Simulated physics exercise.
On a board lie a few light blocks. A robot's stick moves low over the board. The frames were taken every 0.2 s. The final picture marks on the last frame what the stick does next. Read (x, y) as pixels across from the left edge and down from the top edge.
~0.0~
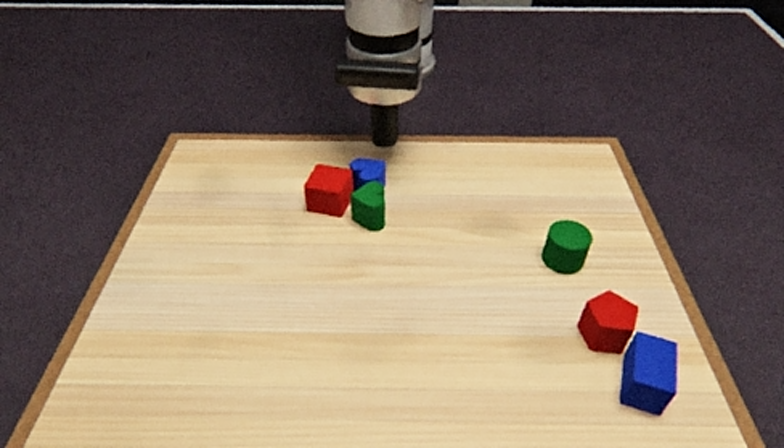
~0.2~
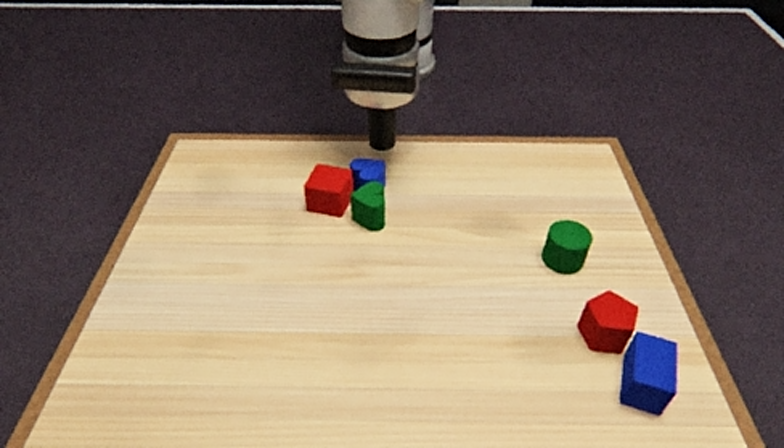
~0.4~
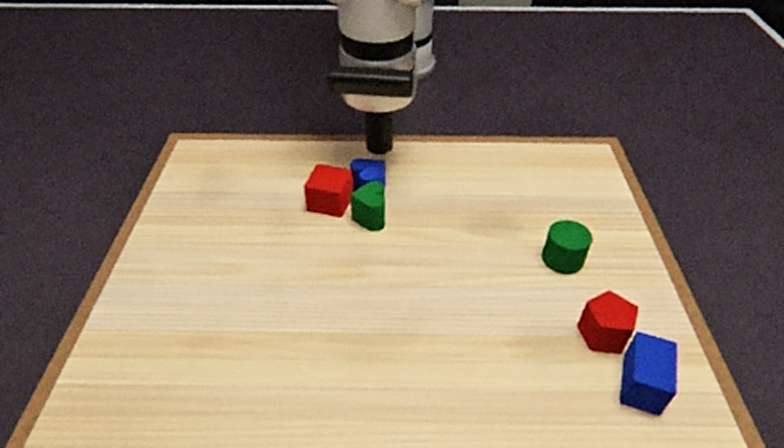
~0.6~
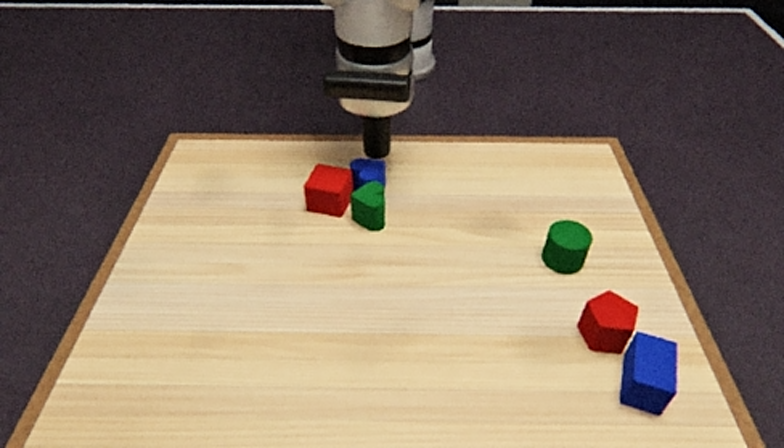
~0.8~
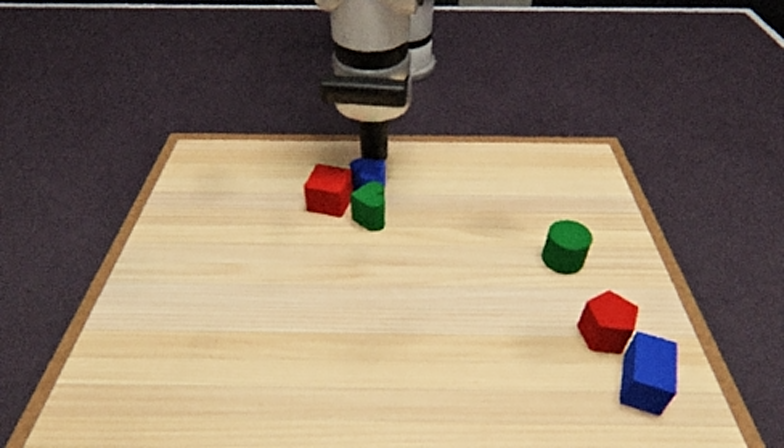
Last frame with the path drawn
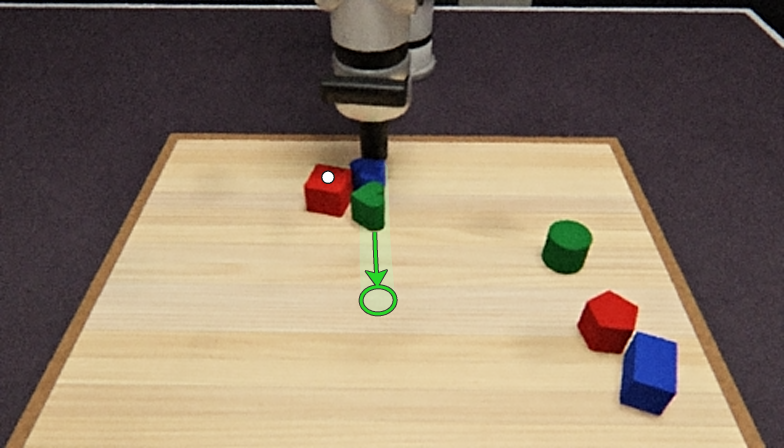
A pale wooden board with a brown edge lies on a dark surface, seen from above and in front by a still camera. Near its far edge sit a red block, a blue heart-shaped block and a green heart-shaped one, with a green cylinder, red pentagonal block and blue block at right. The robot's dark stick shifts slightly left and nearer, while every block stays still.
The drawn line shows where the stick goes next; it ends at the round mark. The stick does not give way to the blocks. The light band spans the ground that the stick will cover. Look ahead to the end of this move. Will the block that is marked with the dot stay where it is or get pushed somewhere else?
It will be nudged away from its spot.
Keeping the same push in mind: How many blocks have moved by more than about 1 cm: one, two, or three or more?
That's three or more.
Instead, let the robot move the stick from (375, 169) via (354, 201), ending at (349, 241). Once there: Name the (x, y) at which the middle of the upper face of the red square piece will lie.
Expect it around (312, 194).
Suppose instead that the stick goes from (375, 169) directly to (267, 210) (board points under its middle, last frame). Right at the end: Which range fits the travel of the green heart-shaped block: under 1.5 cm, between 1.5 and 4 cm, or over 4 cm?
Covers under 1.5 cm.
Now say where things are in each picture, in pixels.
Tip of the stick at (385, 140), middles of tops, red square piece at (328, 177), blue heart-shaped block at (368, 167), green heart-shaped block at (370, 193), in the first picture.
Stick at (382, 143), nothing pushed, in the second picture.
Stick at (380, 147), nothing pushed, in the third picture.
Stick at (377, 151), nothing pushed, in the fourth picture.
Stick at (374, 156), red square piece at (328, 177), blue heart-shaped block at (368, 167), green heart-shaped block at (370, 193), in the fifth picture.
The line goes straight from (375, 169) to (378, 300); the dot is on the red square piece.
The first path, step by step. One third of the way, stick at (374, 193); red square piece at (319, 185), turned 45° clockwise; blue heart-shaped block at (359, 200), turned 30° clockwise; green heart-shaped block at (365, 228), turned 35° anticlockwise.
Two thirds of the way, stick at (375, 236); red square piece at (319, 185), turned 45° clockwise; blue heart-shaped block at (340, 220), turned 65° clockwise; green heart-shaped block at (360, 245), turned 75° anticlockwise.
At the end, stick at (378, 287); red square piece at (319, 185), turned 45° clockwise; blue heart-shaped block at (340, 220), turned 70° clockwise; green heart-shaped block at (345, 275).
